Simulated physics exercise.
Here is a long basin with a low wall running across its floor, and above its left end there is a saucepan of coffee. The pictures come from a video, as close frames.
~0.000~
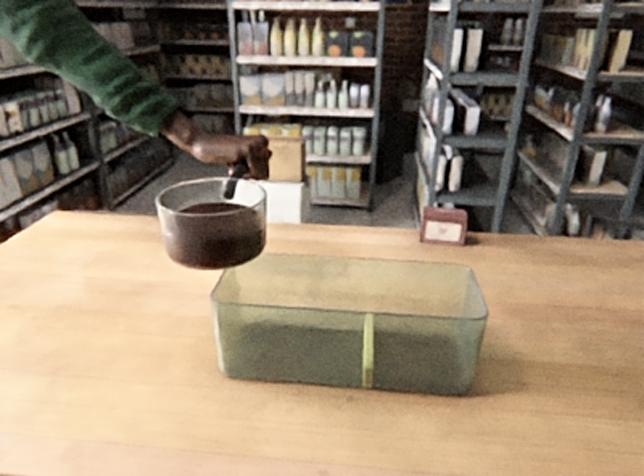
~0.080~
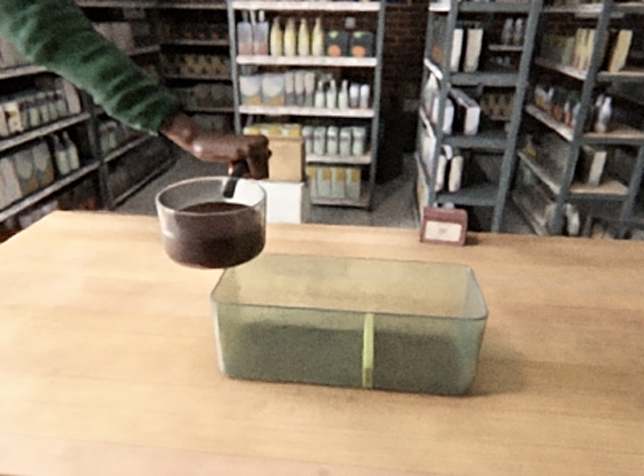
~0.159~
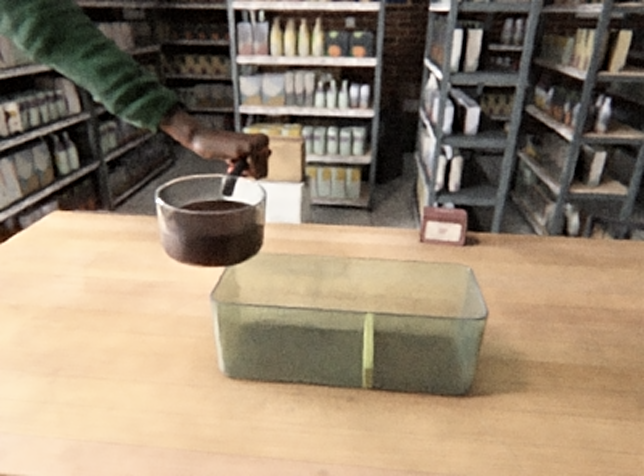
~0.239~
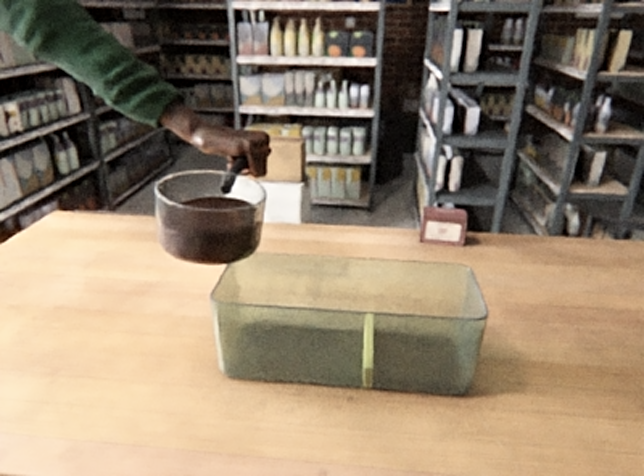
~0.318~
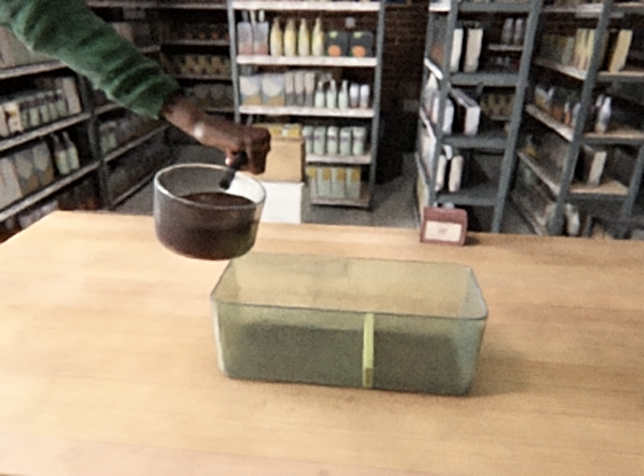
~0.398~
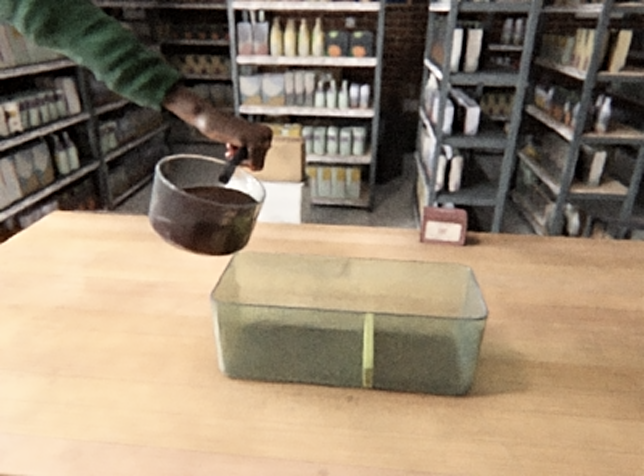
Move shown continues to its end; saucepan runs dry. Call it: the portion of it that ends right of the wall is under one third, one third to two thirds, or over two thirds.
Under one third.
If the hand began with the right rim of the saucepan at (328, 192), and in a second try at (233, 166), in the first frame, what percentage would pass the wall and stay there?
First about 90, then 20 per cent.
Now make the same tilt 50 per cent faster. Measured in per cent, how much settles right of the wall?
It comes to some 10 in a hundred.
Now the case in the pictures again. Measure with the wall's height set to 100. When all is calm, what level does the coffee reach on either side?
I'd say about 60 for the left and about 10 for the right.
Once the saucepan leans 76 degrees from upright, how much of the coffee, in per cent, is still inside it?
Remaining fraction: Approx. 55 %.
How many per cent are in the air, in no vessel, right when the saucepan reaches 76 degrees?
35 in a hundred.
A moment on, the saucepan is tipped on its side and 57 per cent is still to pour, 10 is left of the wall and 0 right of it.
Next, the saucepan is tipped right over and 5 per cent is still to pour, 77 is left of the wall and 5 right of it.
Then the saucepan is tipped right over and 0 per cent is still to pour, 90 is left of the wall and 9 right of it.
Later the saucepan is tipped right over and 0 per cent is still to pour, 89 is left of the wall and 9 right of it.
At rest 89 per cent lies left of the wall, 9 right of it and 1 outside.
